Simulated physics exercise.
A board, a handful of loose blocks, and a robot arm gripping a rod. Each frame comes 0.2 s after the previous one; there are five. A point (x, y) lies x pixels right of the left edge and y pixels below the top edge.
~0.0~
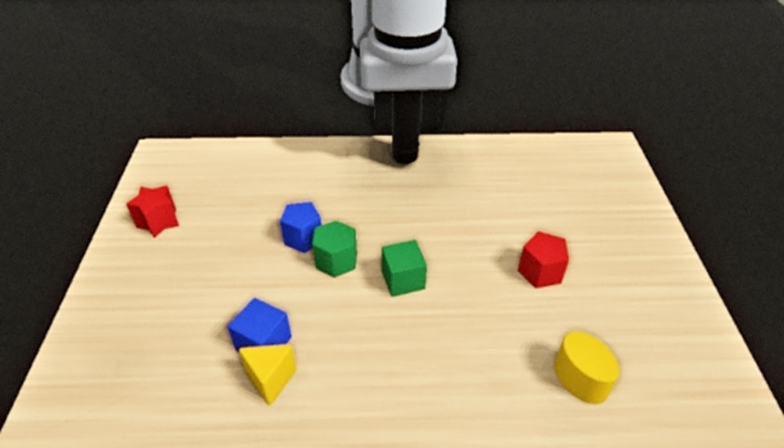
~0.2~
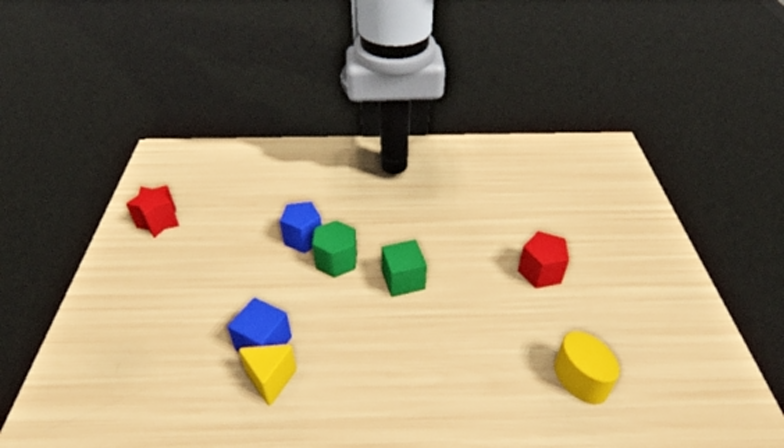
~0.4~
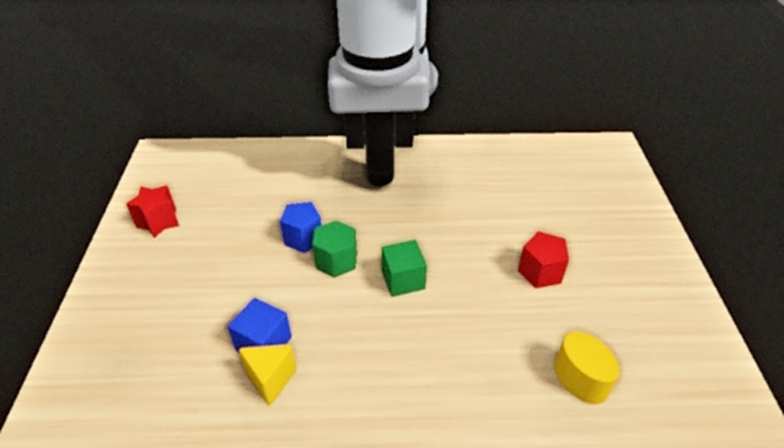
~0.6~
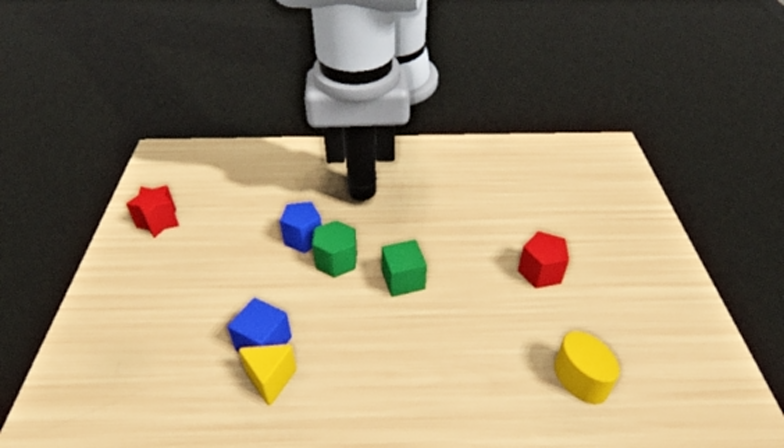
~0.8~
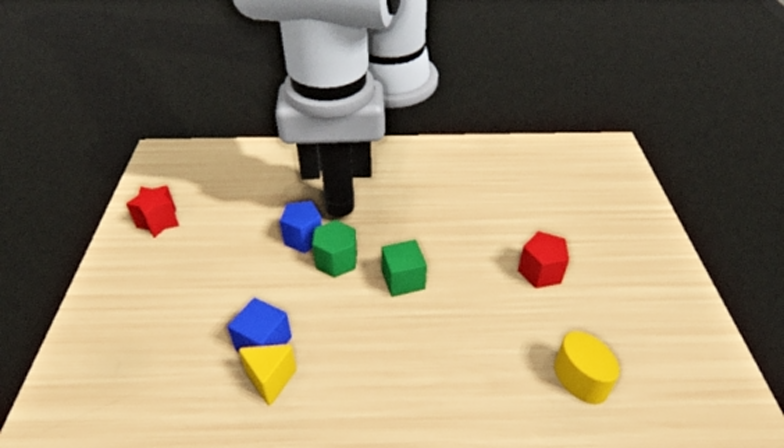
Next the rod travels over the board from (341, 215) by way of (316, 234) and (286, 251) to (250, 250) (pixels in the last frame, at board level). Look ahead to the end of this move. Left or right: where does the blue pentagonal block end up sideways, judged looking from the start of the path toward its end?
Pushed left.
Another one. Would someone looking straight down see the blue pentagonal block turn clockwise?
Short answer: No.
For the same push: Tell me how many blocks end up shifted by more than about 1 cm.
Answer: One block.
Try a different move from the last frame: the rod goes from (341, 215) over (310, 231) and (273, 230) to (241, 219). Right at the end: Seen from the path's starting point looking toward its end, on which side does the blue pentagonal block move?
My answer: Left.
On the path given first. One third of the way, rod (315, 228); blue pentagonal block (283, 225).
Two thirds of the way, rod (284, 244); blue pentagonal block (252, 244), turned 10° anticlockwise.
At the end, rod (249, 242); blue pentagonal block (236, 251), turned 45° anticlockwise; green six-sided block not moved.
